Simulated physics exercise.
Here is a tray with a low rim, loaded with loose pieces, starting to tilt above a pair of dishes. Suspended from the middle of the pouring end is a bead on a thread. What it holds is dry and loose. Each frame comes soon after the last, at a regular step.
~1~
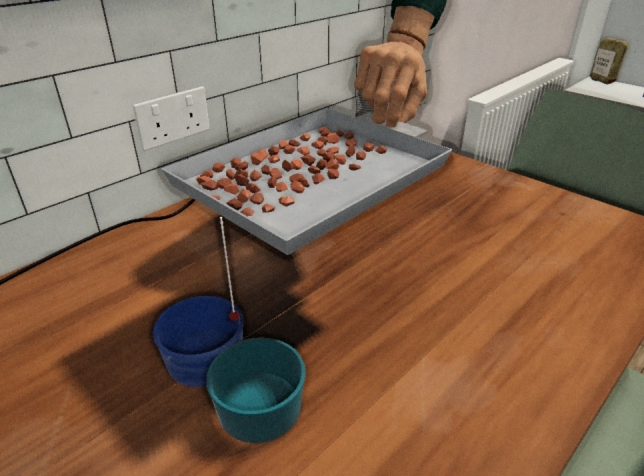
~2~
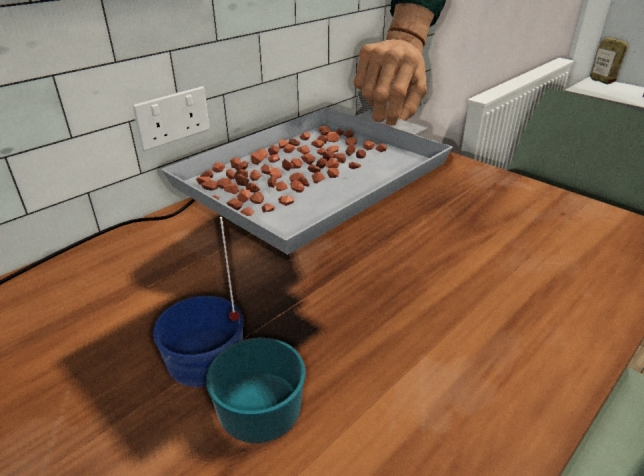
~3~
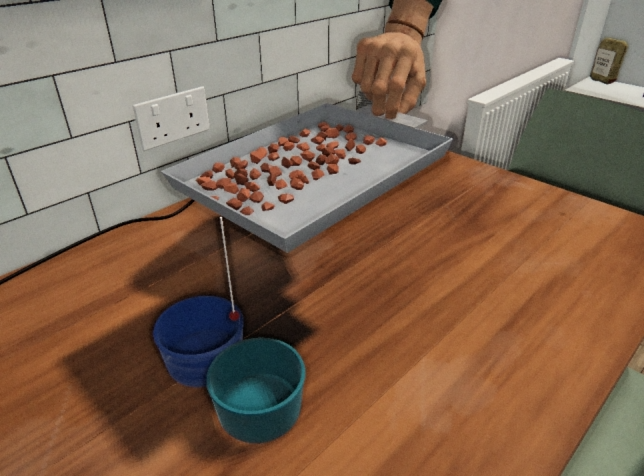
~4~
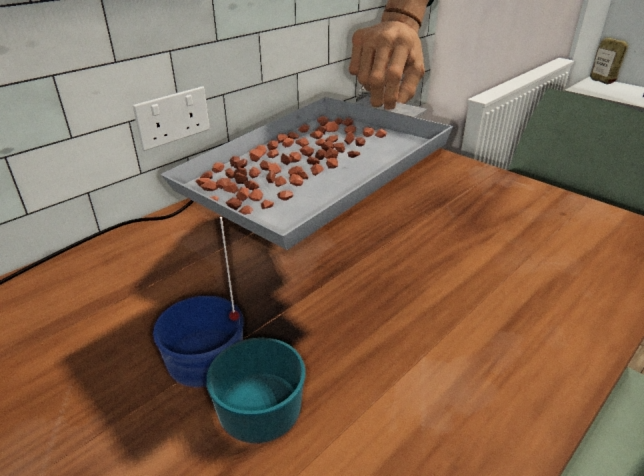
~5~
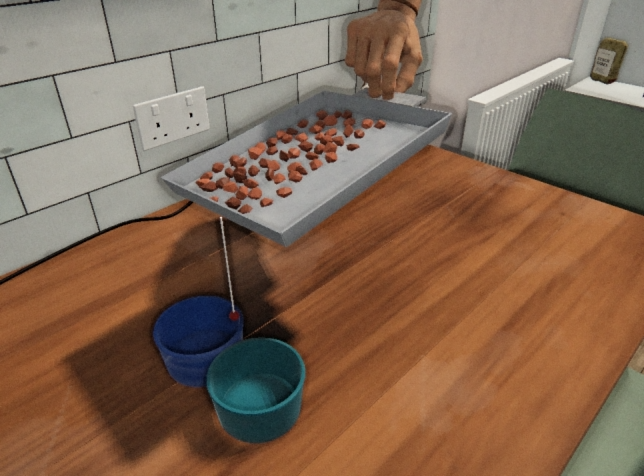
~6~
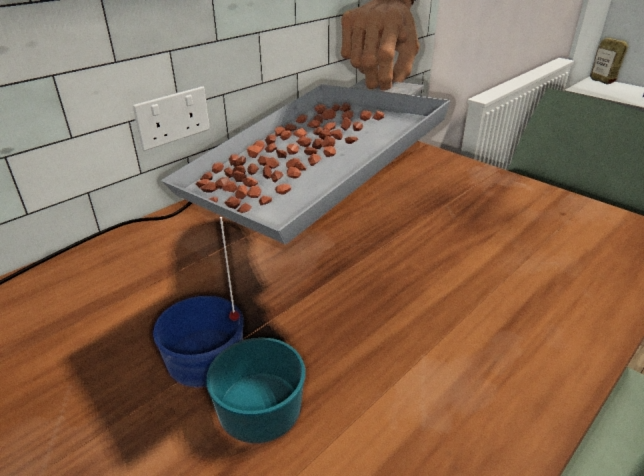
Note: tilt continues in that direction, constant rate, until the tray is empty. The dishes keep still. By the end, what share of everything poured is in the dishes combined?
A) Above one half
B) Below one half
(B) Below one half.
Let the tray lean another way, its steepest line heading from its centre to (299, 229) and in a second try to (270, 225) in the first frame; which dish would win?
The first try favours the right of the two, the second the right of the two.
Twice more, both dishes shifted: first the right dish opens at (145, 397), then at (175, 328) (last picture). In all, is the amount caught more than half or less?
The first place gets a lesser share, the second a lesser share.
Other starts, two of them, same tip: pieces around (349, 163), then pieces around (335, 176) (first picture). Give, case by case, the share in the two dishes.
You'd see roughly 20 per cent first and roughly 30 per cent second.
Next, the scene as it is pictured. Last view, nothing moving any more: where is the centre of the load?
About (182, 326).
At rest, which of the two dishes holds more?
The fuller one is the left side.
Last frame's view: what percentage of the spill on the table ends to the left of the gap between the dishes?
That would be roughly 90 per cent.
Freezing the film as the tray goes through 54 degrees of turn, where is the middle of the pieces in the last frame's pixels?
Mark it at roughly (218, 163) in the final frame.
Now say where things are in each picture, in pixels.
In the first frame, corners of the pouring end at (170, 168) and (287, 235), level; middle of the load at (288, 166), bits of crushed brick; left dish at (165, 361); right dish at (221, 415); bead on its thread at (234, 316).
In the second frame, corners of the pouring end at (169, 169) and (286, 234), level; middle of the load at (288, 165).
In the third frame, corners of the pouring end at (169, 171) and (285, 233), tipped barely, lowest at the left corner; middle of the load at (287, 163).
In the fourth frame, corners of the pouring end at (169, 173) and (284, 230), tipped a little, lowest at the left corner; middle of the load at (286, 159).
In the fifth frame, corners of the pouring end at (168, 176) and (282, 227), tipped a little, lowest at the left corner; middle of the load at (285, 156).
In the sixth frame, corners of the pouring end at (168, 179) and (279, 225), tipped a little, lowest at the left corner; middle of the load at (282, 154); left dish at (165, 361); right dish at (221, 415).
Soon after the last picture, tray tipped steeply; all on the tray.
A little later, tray tipped right over; about a third on the tray; a small part in the left dish; about a third outside both; about a quarter in the air.
Later still, tray tipped past a quarter turn; about a quarter in the left dish; most outside both.
At rest, tray tipped past a quarter turn; none in the right dish; about a quarter in the left dish; most outside both.
